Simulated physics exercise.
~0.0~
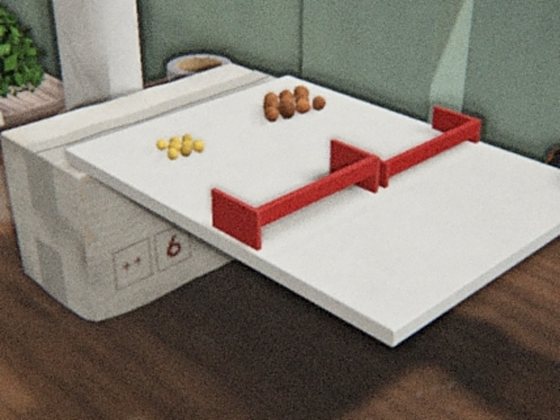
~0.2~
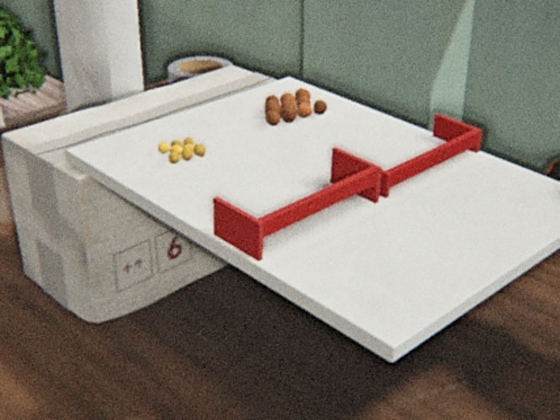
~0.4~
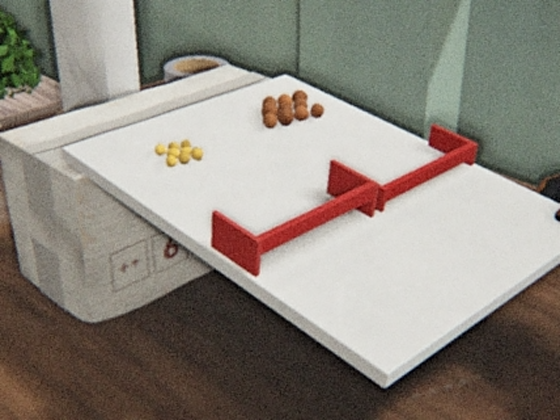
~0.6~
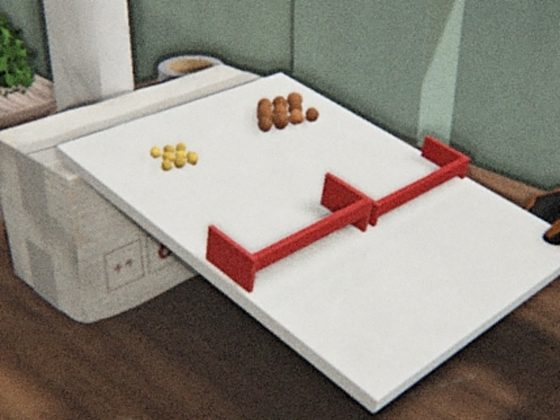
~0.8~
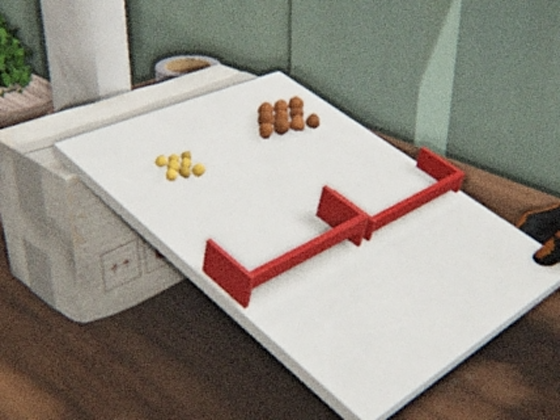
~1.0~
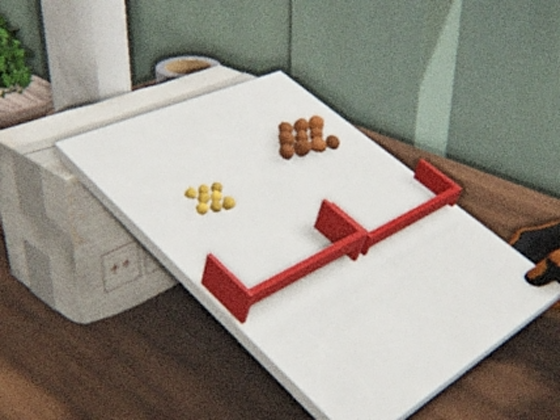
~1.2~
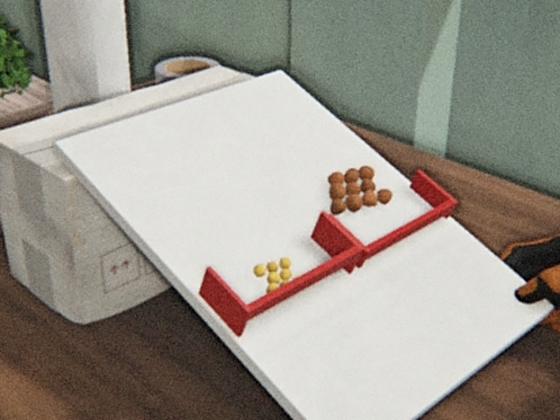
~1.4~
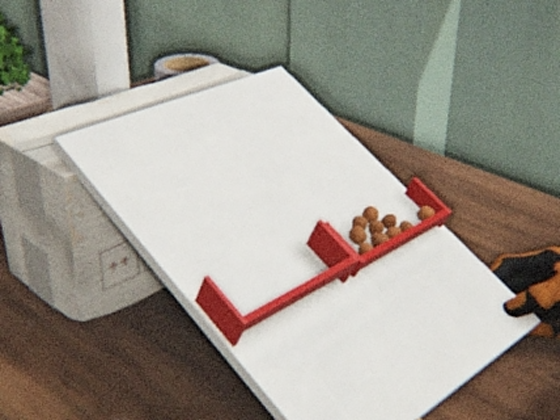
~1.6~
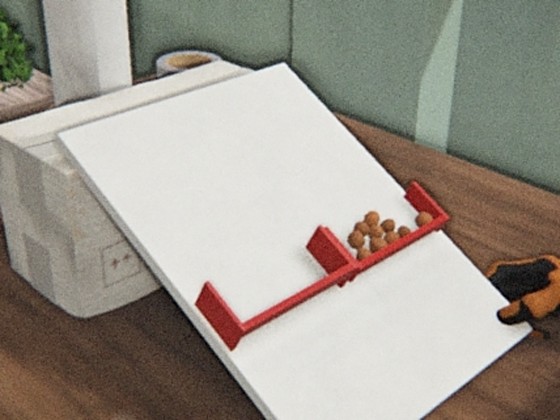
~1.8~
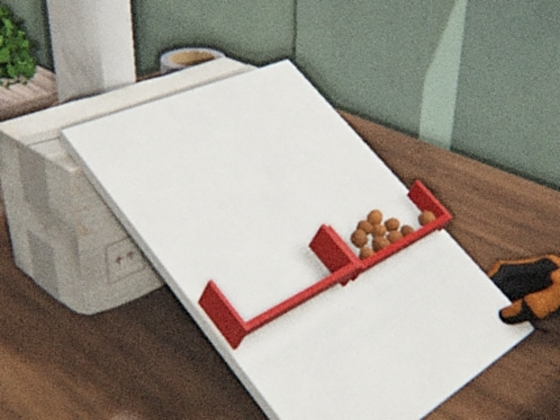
We see a white board propped on a box grow steeper, two heaps of small balls resting on it above red bars, until both heaps slide down; the yellow balls slip under the near bar and out of sight, while the brown ones stay gathered behind the far bar.
